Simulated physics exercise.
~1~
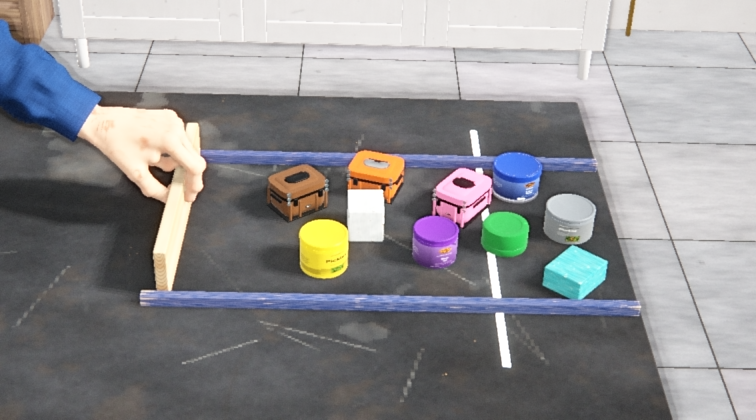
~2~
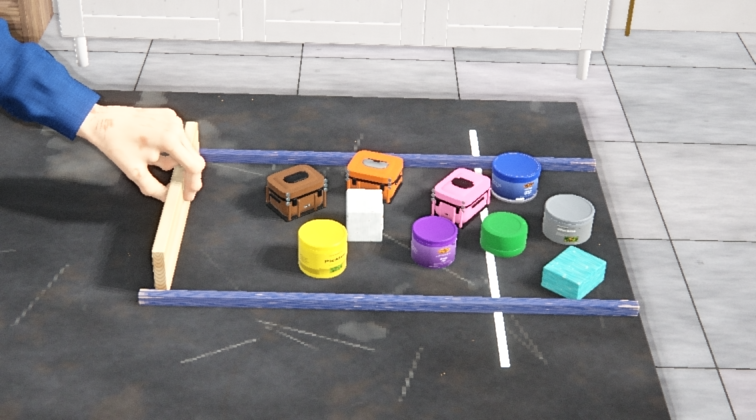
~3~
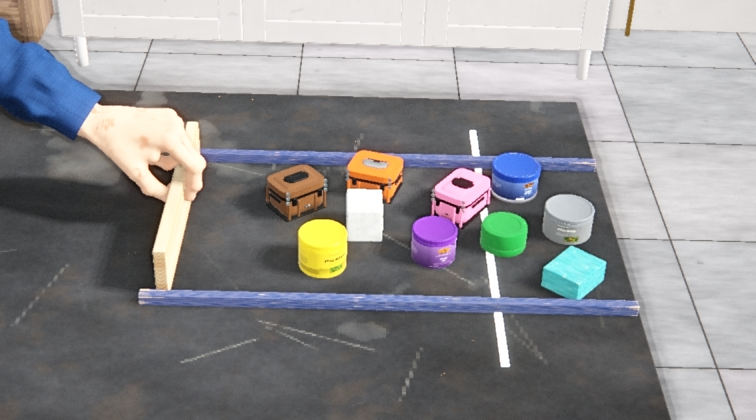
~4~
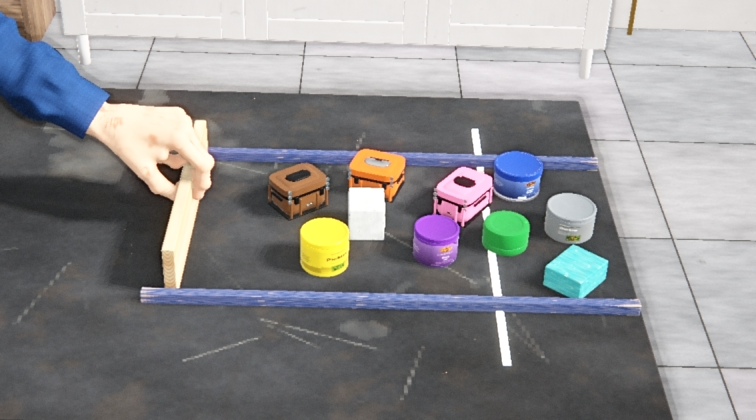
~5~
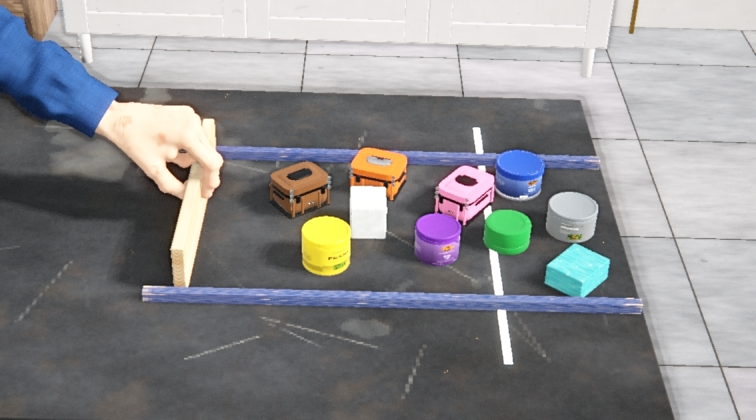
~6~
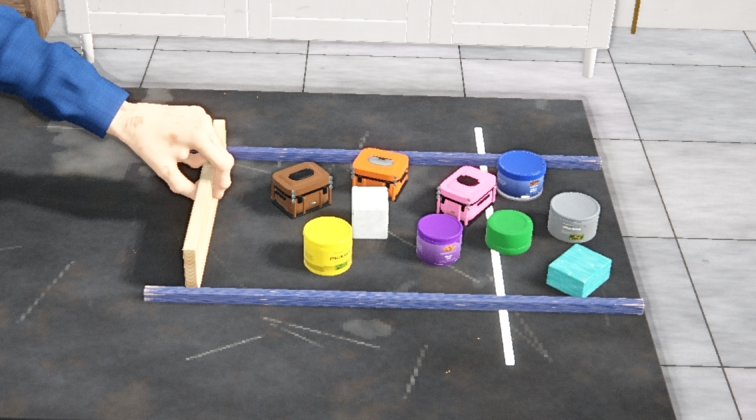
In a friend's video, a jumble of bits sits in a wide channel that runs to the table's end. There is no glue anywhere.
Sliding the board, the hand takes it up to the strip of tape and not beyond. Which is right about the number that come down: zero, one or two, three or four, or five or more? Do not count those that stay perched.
Once it stops, the band for pieces knocked off is zero, pretty clearly.
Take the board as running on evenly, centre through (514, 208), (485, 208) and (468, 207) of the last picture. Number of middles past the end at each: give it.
The counts are 1, 0 and 0, in that order.
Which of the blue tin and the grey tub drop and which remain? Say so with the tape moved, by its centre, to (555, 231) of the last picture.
Blue tin down, grey tub down.
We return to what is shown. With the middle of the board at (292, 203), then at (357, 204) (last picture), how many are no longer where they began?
Up to then 1, and up to the other point 4.
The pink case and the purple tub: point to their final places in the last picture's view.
About (548, 198), and the other about (547, 243).
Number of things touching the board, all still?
That number would be 4.
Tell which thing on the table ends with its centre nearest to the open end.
The grey tub finishes nearest.
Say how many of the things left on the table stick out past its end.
Expected count: 1.
A little later, none off yet; grey tub at rest near (573, 217); turquoise block at rest near (579, 272); blue tin at rest near (520, 176).
Next, none off yet; grey tub at rest near (574, 218); turquoise block at rest near (579, 272); blue tin moving near (523, 174).
When it is over, the number that fall off is zero.
